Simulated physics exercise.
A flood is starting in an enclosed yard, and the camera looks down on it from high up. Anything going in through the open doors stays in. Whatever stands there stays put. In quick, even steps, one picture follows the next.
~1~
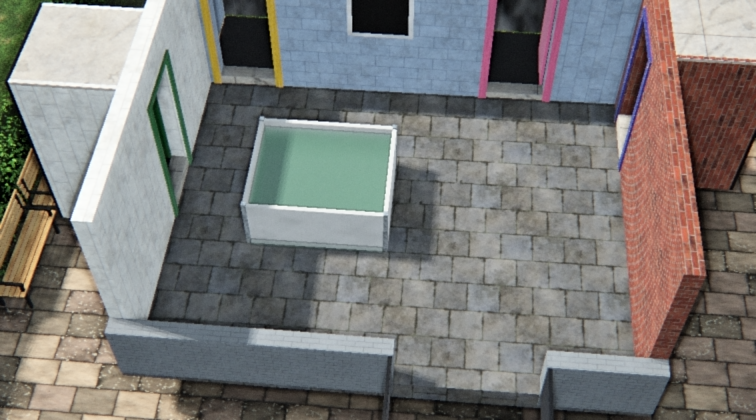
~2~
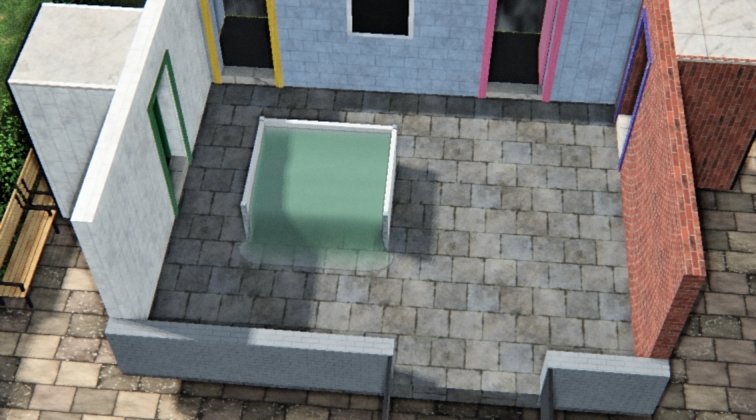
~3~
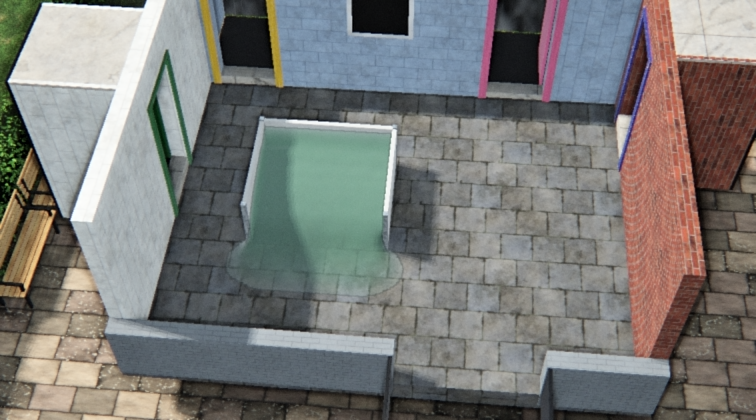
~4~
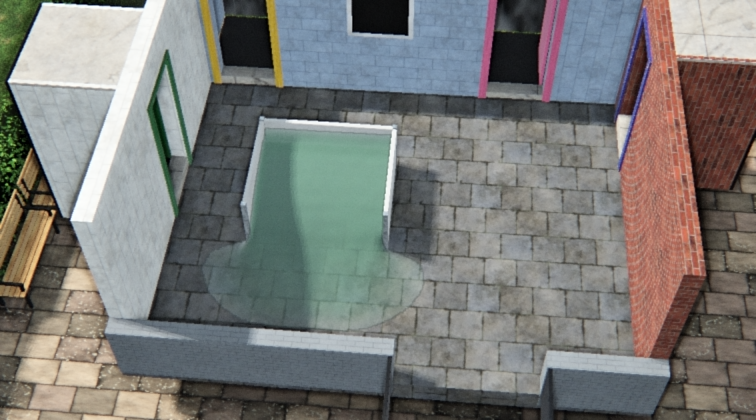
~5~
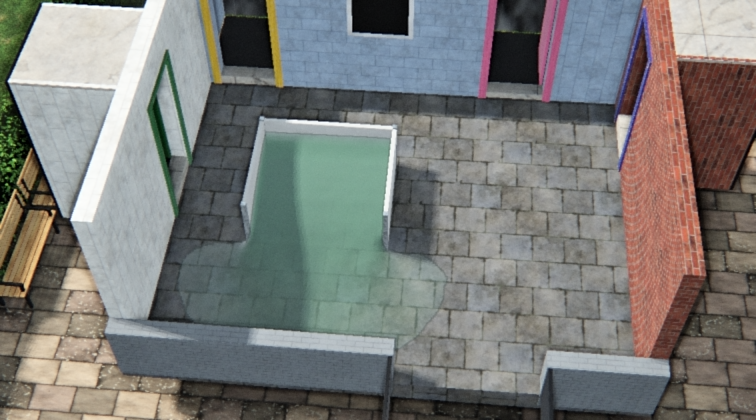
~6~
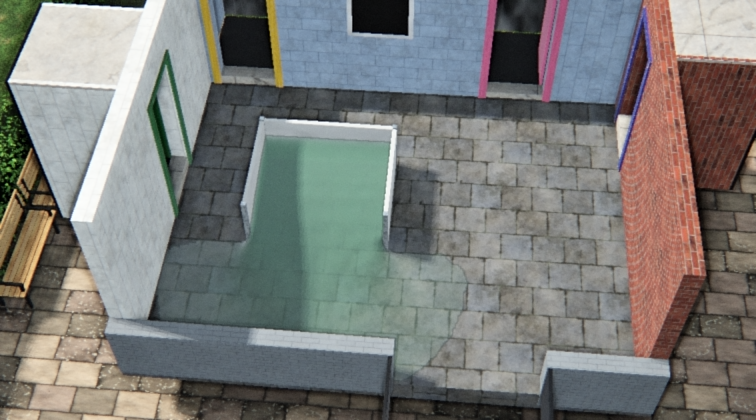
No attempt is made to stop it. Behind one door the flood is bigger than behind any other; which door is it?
It is the yellow door.
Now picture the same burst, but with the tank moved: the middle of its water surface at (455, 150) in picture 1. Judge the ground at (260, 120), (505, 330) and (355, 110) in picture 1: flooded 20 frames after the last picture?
In that order: No water, under water, not flooded.
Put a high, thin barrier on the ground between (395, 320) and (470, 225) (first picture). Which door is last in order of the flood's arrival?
That would be the one in pink.
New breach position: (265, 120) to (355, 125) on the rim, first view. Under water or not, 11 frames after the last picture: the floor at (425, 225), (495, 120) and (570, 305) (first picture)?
The first spot is left untouched, the second is soaked through and the third is left untouched.
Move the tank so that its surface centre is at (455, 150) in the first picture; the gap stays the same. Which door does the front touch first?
I'd say the green door gets it first.
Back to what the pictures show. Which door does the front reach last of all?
It's the pink one.
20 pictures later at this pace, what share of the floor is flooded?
The answer is around 65 per cent.
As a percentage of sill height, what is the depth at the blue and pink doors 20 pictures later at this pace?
The first is near 0 per cent, the second near 0 per cent.
A moment on, water covers 25 % of the floor; green door not reached, blue door not reached, pink door not reached, yellow door not reached.
Next, water covers 35 % of the floor; green door not reached, blue door not reached, pink door not reached, yellow door not reached.
Then, water covers 65 % of the floor; green door wet at the sill, nothing in, blue door not reached, pink door not reached, yellow door a trickle in.
Later, water covers 90 % of the floor; green door wet at the sill, nothing in, blue door wet at the sill, nothing in, pink door wet at the sill, nothing in, yellow door a lot in.
In the end, water covers 95 % of the floor; green door wet at the sill, nothing in, blue door wet at the sill, nothing in, pink door wet at the sill, nothing in, yellow door a lot in; the yellow door has let in the most.
